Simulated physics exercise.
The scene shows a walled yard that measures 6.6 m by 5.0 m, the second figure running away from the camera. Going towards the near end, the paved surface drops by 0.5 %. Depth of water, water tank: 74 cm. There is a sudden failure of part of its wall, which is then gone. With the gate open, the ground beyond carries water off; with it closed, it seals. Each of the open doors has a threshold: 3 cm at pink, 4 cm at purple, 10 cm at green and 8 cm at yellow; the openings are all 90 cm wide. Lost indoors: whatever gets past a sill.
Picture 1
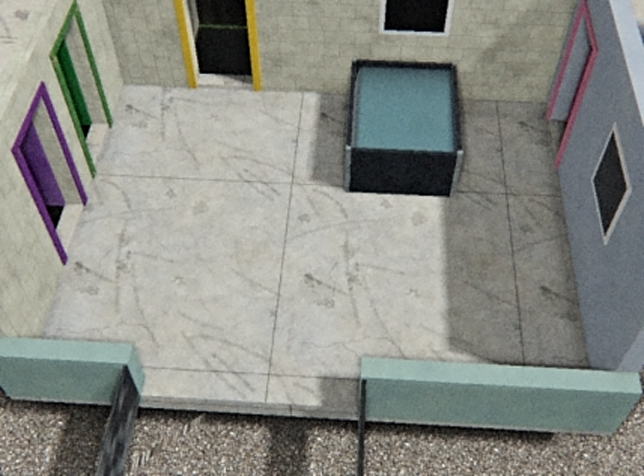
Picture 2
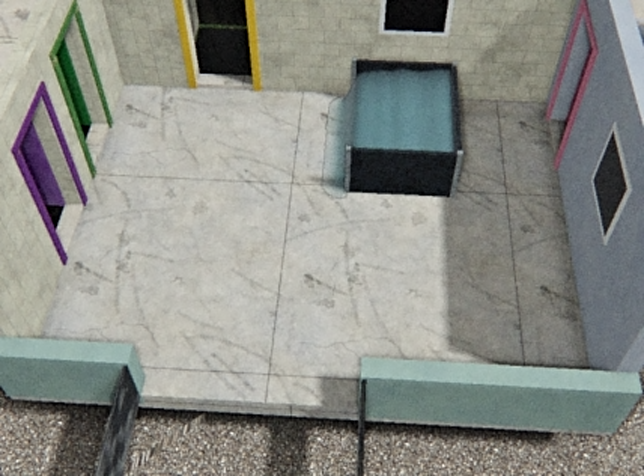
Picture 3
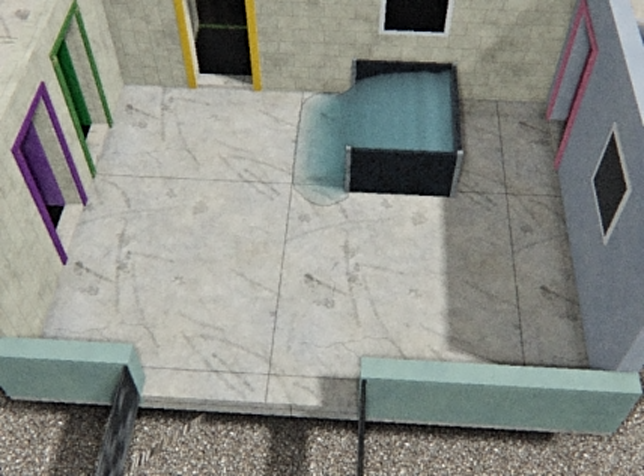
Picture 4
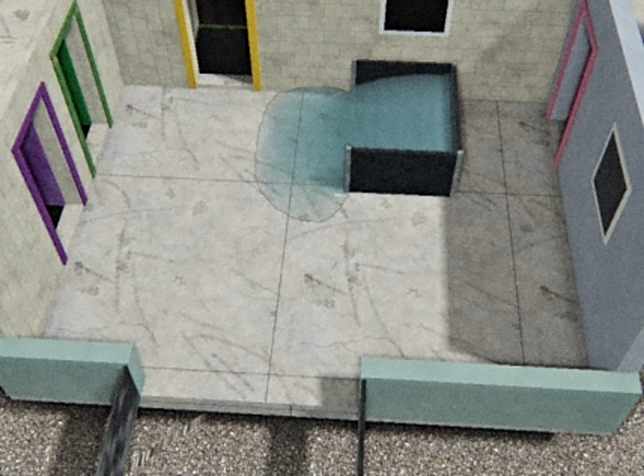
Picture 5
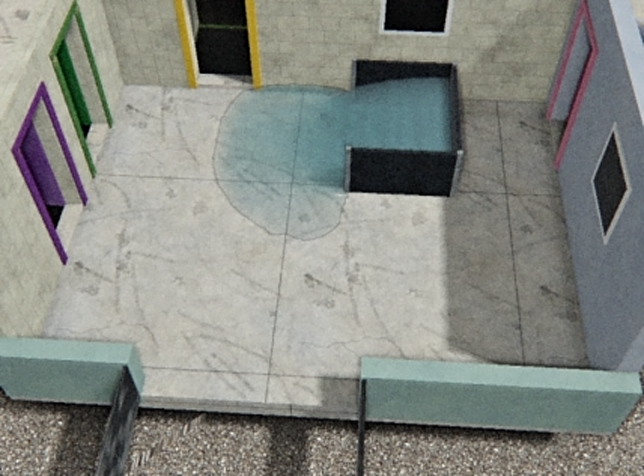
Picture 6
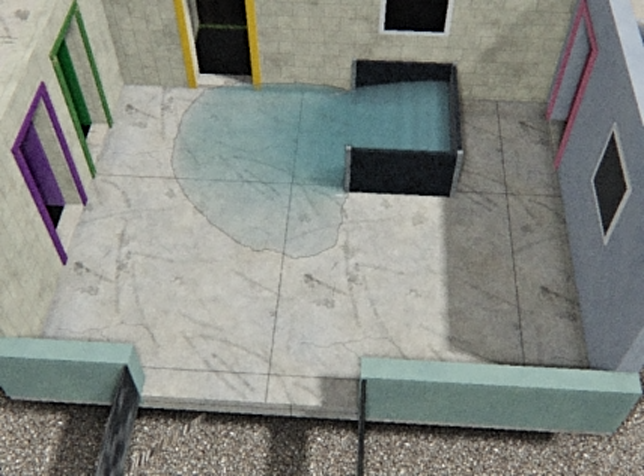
Blue-green water pours from the left side of a dark-walled tank and spreads leftward in a widening, rounded sheet across the pale paved floor of a walled yard, seen from above by a still camera. The tank stands near the back wall, right of a yellow-framed doorway, with green and purple doorways at left and a pink one at right. The sheet first edges out beside the tank, then widens along the back wall past the yellow doorway and toward the viewer.
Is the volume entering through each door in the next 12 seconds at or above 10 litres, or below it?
Pink door: Below, purple door: At or above, green door: At or above, yellow door: At or above.
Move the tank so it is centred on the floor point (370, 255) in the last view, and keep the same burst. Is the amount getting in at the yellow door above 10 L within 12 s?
Then yellow falls short.
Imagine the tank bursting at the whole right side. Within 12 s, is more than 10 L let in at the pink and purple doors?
So pink ends up past the limit and purple ends up short of it.
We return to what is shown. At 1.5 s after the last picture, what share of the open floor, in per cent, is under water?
I'd say around 45 %.
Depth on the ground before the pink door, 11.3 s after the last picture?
Close to 3.0 cm of depth.
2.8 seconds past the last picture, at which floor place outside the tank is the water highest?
Roughly (30, 369).
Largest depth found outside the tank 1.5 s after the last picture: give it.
Roughly 37 cm.
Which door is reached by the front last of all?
Pink.
Then, 0.7 s after the last picture water covers 40 % of the floor and is deepest (44 cm) near (123, 92); pink door not reached, purple door 7 cm at the sill, 1 L in, green door 19 cm at the sill, 37 L in, yellow door 13 cm at the sill, 1 L in.
Then, 1.5 s after the last picture water covers 45 % of the floor and is deepest (37 cm) near (123, 92); pink door not reached, purple door 16 cm at the sill, 43 L in, green door 31 cm at the sill, 143 L in, yellow door 11 cm at the sill, 9 L in.
Then, 2.8 s after the last picture water covers 45 % of the floor and is deepest (28 cm) near (30, 369); pink door not reached, purple door 10 cm at the sill, 102 L in, green door 18 cm at the sill, 236 L in, yellow door 9 cm at the sill, 15 L in.
Then, 6.3 s after the last picture water covers 70 % of the floor and is deepest (11 cm) near (30, 369); pink door not reached, purple door 6 cm at the sill, 125 L in, green door 5 cm at the sill, 255 L in, yellow door 5 cm at the sill, 23 L in.
Then, 11.3 s after the last picture water covers 95 % of the floor and is deepest (7 cm) near (475, 395); pink door 3 cm at the sill, 0 L in, purple door 4 cm at the sill, 138 L in, green door 3 cm at the sill, 255 L in, yellow door 1 cm at the sill, 23 L in.
